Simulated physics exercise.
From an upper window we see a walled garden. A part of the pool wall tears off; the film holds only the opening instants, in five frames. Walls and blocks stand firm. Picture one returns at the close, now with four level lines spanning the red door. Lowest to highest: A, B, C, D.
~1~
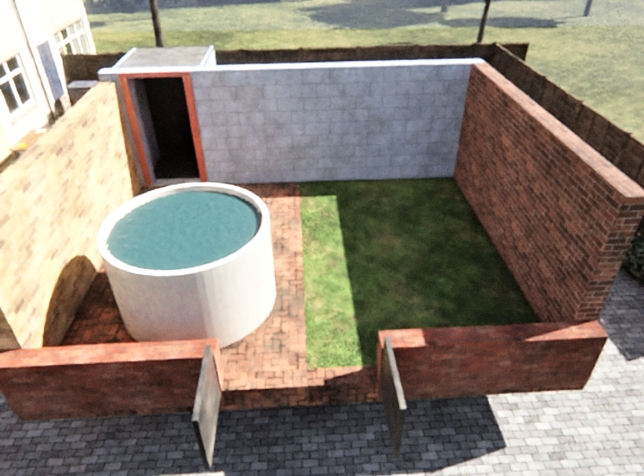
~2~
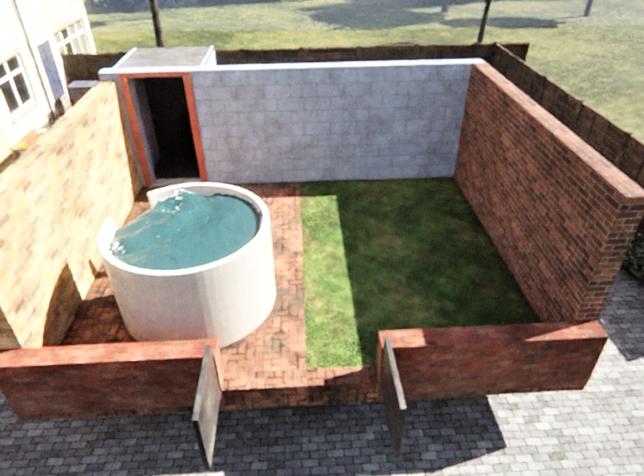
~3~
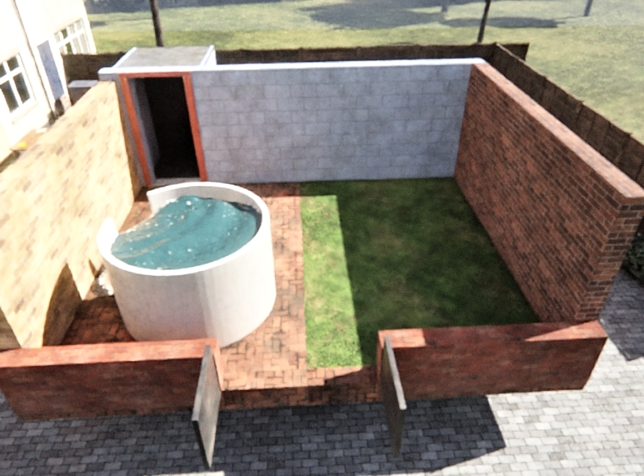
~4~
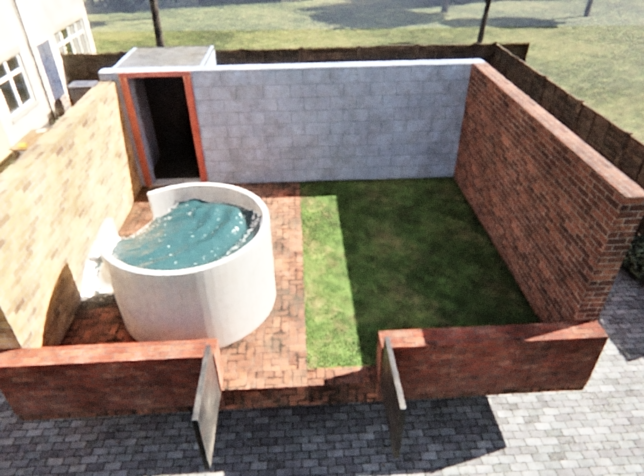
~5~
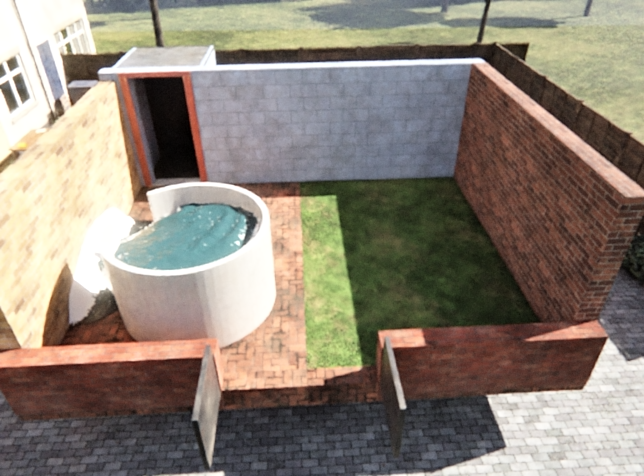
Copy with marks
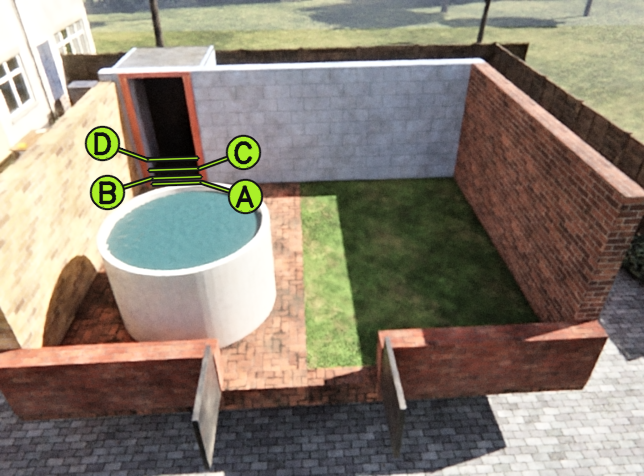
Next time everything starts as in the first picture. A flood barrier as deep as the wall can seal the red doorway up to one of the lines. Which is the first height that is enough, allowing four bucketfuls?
The answer is height D.
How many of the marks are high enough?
One.
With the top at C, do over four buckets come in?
Yes.
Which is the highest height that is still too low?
It is C.
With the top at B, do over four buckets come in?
Yes.
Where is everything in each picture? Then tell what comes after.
In the first picture, water in the pool at rest, its middle at (187, 228); foot of the red doorway at (177, 185); open gate at (298, 332).
In the second picture, water covers 1 % of the ground, its front hidden from here.
In the third picture, front seen at (103, 276), 3 % of the ground wet.
In the fourth picture, front seen at (84, 290), 5 % of the ground wet.
In the fifth picture, front seen at (85, 313), 7 % of the ground wet.
On the marked copy, A at (177, 183); B at (176, 177); C at (174, 169); D at (172, 158); from the bottom up A, B, C, D.
For height A, dozens of bucketfuls pour in.
For height B, dozens of bucketfuls pour in.
For height C, about 15 bucketfuls get in.
For height D, a bucket or two gets in.
